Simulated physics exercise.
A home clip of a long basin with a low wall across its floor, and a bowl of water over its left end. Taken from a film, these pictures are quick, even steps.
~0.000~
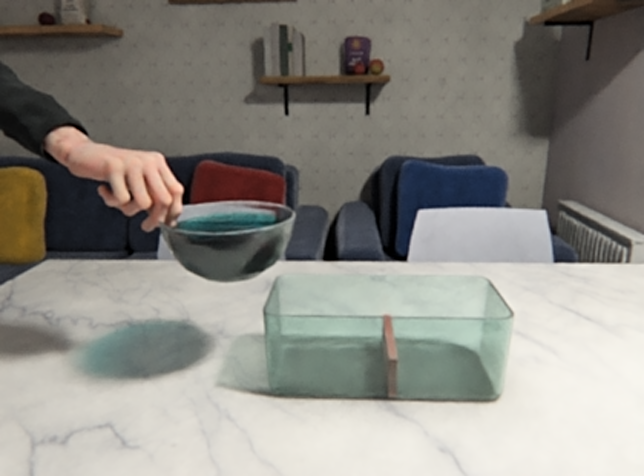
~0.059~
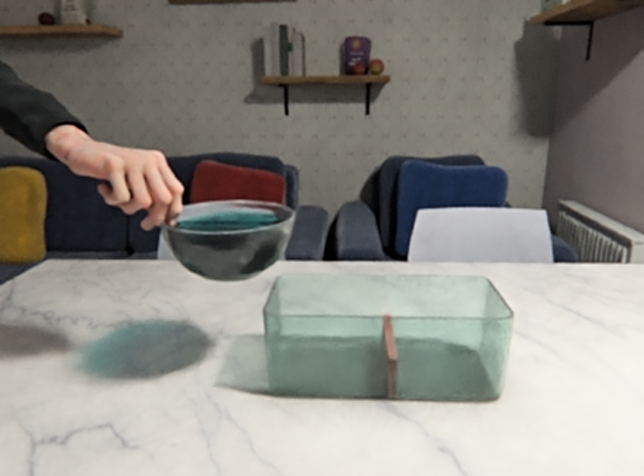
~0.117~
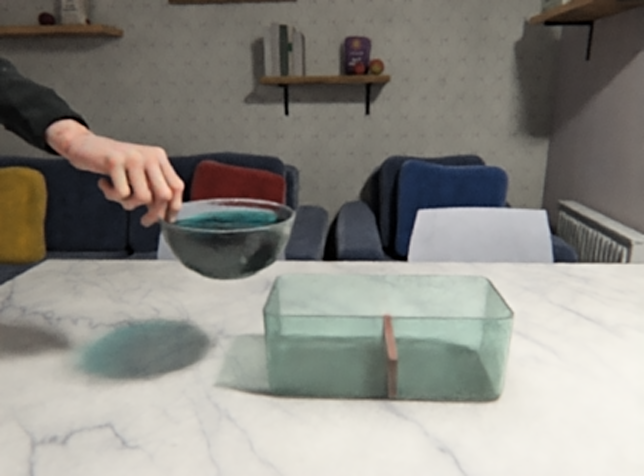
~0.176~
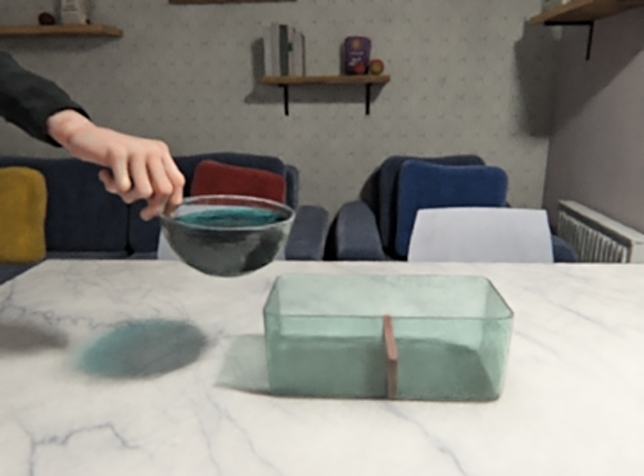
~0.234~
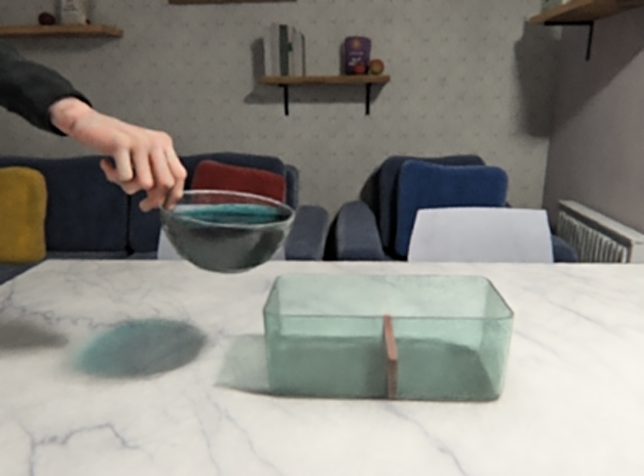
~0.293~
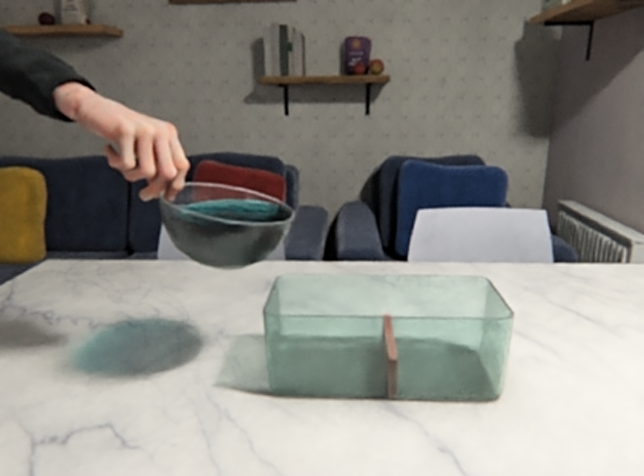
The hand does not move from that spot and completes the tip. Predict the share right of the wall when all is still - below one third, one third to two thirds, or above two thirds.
I expect the share right of the wall to be below a third.
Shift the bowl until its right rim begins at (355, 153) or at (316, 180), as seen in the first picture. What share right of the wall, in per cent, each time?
Around 90 percent first, around 80 percent second.
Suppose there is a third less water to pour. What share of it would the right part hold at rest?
About 5 %.
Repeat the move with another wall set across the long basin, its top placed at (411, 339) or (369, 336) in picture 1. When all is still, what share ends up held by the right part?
Record: Case 1 near 10 %, case 2 near 65 %.
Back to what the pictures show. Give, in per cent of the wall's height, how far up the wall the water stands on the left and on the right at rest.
The left comes to 60 % and the right to 20 %.
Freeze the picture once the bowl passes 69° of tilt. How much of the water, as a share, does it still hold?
Close to 40 parts in a hundred remain.
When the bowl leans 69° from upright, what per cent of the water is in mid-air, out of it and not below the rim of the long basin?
40 per cent.
A moment on, the bowl is tipped part way and 40 per cent is still to pour, 22 is left of the wall and 0 right of it.
Next, the bowl is tipped right over and 0 per cent is still to pour, 74 is left of the wall and 20 right of it.
Then the bowl is tipped right over and 0 per cent is still to pour, 78 is left of the wall and 21 right of it.
Later the bowl is tipped right over and 0 per cent is still to pour, 77 is left of the wall and 22 right of it.
In the end 77 per cent lies left of the wall, 22 right of it and 1 outside.
